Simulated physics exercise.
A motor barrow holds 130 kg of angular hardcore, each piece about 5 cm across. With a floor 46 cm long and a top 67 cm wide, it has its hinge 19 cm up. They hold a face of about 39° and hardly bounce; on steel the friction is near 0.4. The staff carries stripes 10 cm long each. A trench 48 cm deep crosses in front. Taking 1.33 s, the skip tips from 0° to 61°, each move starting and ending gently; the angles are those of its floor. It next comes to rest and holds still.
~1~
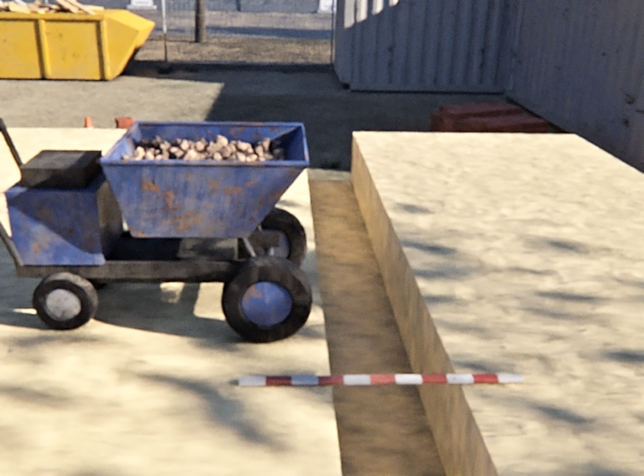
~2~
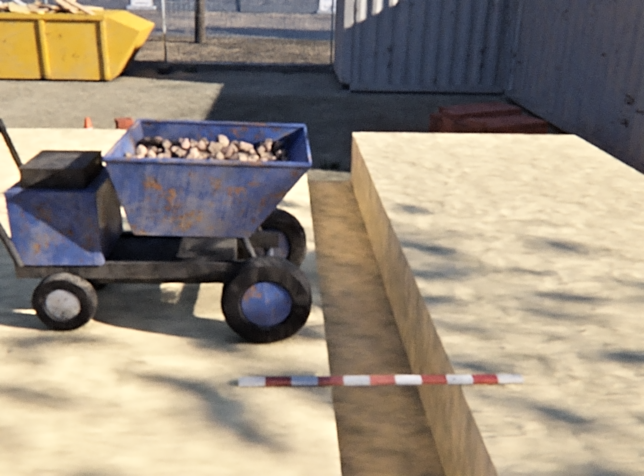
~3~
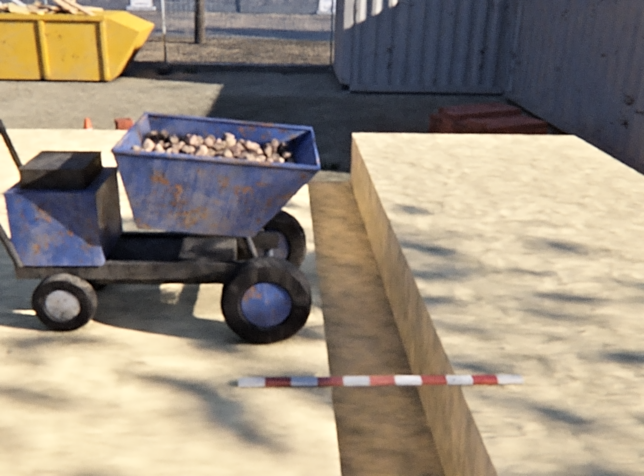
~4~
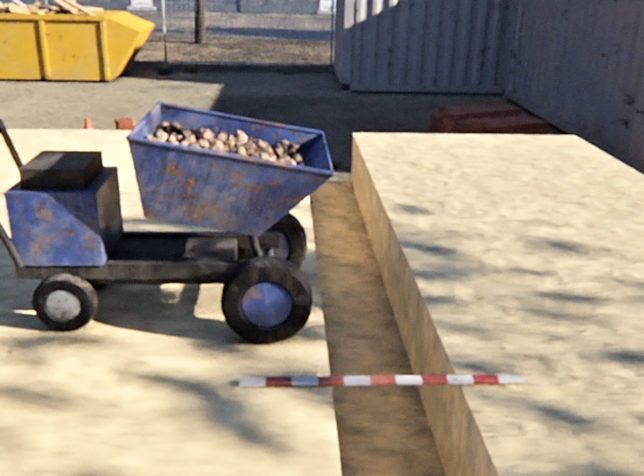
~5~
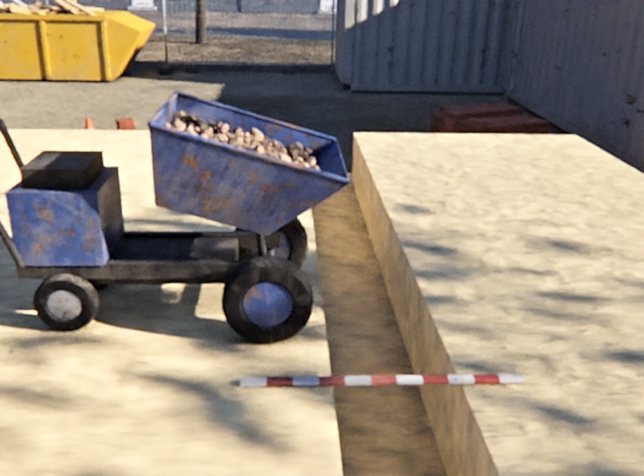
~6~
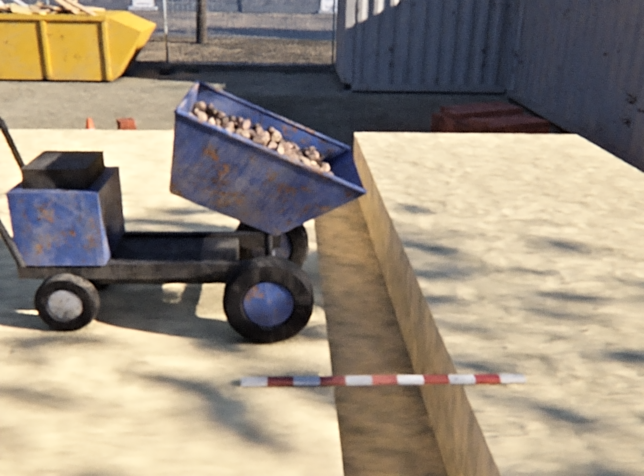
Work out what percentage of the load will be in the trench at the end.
It comes to roughly 13 percent of the load.
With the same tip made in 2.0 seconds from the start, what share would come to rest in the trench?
Roughly 15% would finish there.
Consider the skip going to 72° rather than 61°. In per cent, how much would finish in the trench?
I'd expect around 55 in a hundred.
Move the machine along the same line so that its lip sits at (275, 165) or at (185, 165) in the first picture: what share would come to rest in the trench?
About 25 per cent first, then about 25 per cent.
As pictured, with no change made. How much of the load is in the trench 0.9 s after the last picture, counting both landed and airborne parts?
At that moment: Approx. 0 %.
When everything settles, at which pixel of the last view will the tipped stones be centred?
Their centre sits close to (418, 382).
Then, 0.4 s after the last picture the floor is at 52°, 100 % in the skip; the foremost stones are at (378, 219).
Then, 0.9 s after the last picture the floor is at 61°, 96 % in the skip, 2 % in the trench, 1 % past the trench; the foremost stones are at (463, 313).
Then, 1.2 s after the last picture the floor is at 61°, 82 % in the skip, 7 % in the trench, 10 % past the trench; the foremost stones are at (504, 294).
Then, 3.2 s after the last picture the floor is at 61°, 74 % in the skip, 13 % in the trench, 13 % past the trench; the foremost stones are at (520, 291).
